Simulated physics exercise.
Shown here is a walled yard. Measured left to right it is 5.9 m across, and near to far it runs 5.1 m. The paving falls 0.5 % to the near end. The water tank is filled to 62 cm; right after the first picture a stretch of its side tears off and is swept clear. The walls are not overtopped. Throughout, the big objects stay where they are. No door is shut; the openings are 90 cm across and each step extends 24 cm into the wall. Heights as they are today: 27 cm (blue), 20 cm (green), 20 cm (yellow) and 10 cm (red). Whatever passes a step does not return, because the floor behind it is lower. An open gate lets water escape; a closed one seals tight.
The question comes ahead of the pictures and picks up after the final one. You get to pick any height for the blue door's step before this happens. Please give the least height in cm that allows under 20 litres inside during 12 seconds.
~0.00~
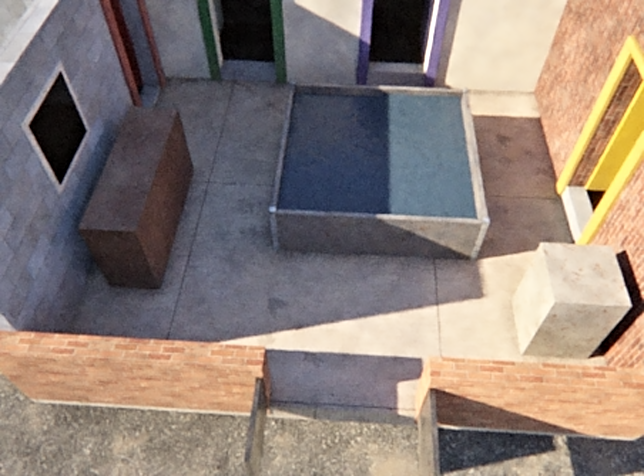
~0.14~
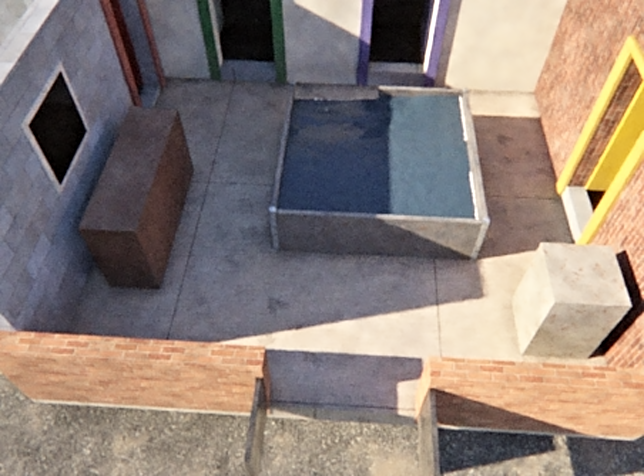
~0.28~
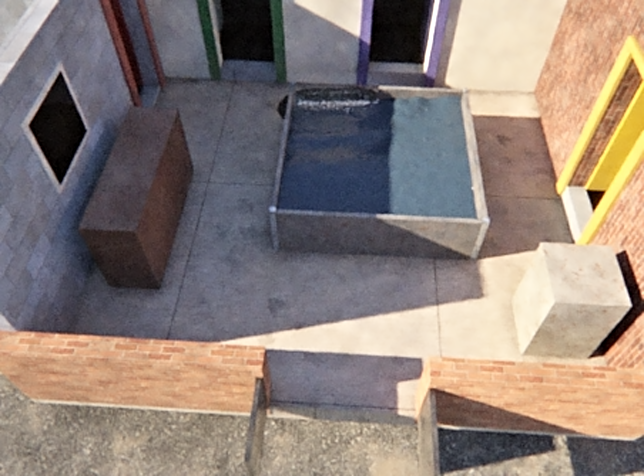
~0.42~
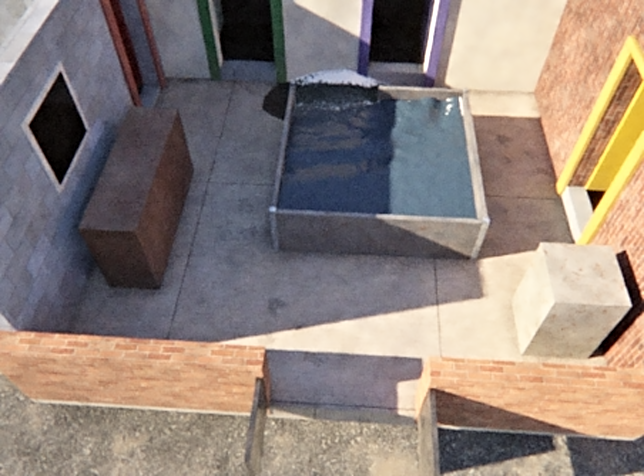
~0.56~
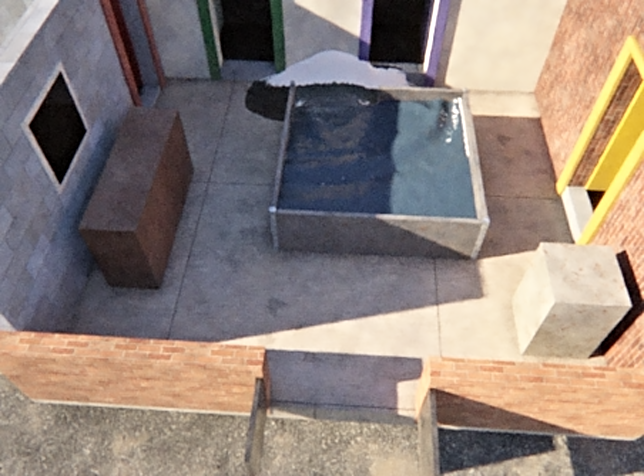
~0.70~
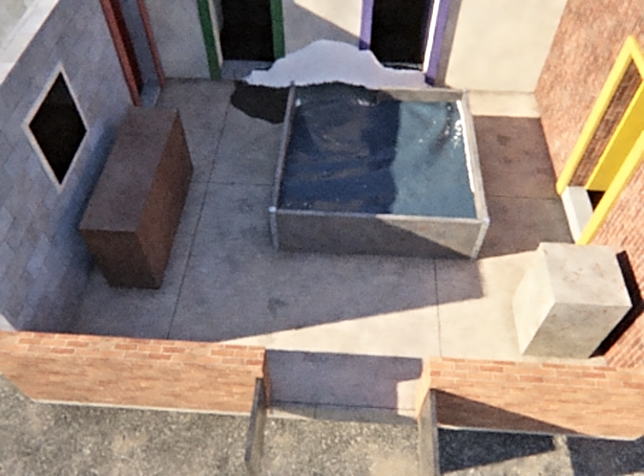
It would have to be roughly 25 cm high.
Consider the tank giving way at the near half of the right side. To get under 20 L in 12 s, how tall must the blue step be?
Then something near 6.5 cm.
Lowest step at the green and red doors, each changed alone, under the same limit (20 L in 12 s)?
You'd want about 18 centimetres at green and about 30 centimetres at red.
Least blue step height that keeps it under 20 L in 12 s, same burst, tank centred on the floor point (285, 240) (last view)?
A height near 6.0 cm.
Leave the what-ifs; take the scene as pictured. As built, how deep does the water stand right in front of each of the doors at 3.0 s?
Depths in cm: Blue 21, green 19, yellow 6, red 30.
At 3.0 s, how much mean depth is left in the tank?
It averages close to 33 centimetres.
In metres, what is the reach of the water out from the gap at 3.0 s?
Reach: Approx. 4.4 m.
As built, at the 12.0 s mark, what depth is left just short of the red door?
About 10.0 cm.
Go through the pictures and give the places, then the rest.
The first picture shows still water, 62 cm deep, in the water tank at (378, 150); the blue door at (402, 29) is dry.
In the second picture, the gap is on the far side, the front 0.3 m out at a hidden place; the back of the water tank holds 62 cm.
In the third picture, the front is at a hidden place, 0.8 m from the gap on the far side; 1.1 m2 of floor is wet, 62 cm left at the back.
In the fourth picture, the gap is on the far side, the front 1.0 m out at (284, 83); the back of the water tank holds 62 cm.
In the fifth picture, the front is at (258, 82), 1.2 m from the gap on the far side; 2.0 m2 of floor is wet, 62 cm left at the back.
In the sixth picture, the front is at (240, 82), 1.4 m from the gap on the far side; 2.2 m2 of floor is wet, 62 cm left at the back; water is at the blue door at (402, 29).
After 1.4 s water covers 25 % of the floor, deepest (51 cm) near (332, 92); 24 cm at the blue door, 4 litres in over its 27 cm step.
After 3.0 s water covers 45 % of the floor, deepest (34 cm) near (332, 92); 21 cm at the blue door, 13 litres in over its 27 cm step.
After 12.0 s water covers 95 % of the floor, deepest (14 cm) near (54, 369); 7 cm at the blue door, 14 litres in over its 27 cm step.
At the blue door as built, the water arrived by 0.6 s and peaked near 32 cm at 0.7 s.
With a step of 22 cm, 35 litres would have come in within the 12 s; with 30 cm, 7 litres. So under 20 litres takes about 25 cm.
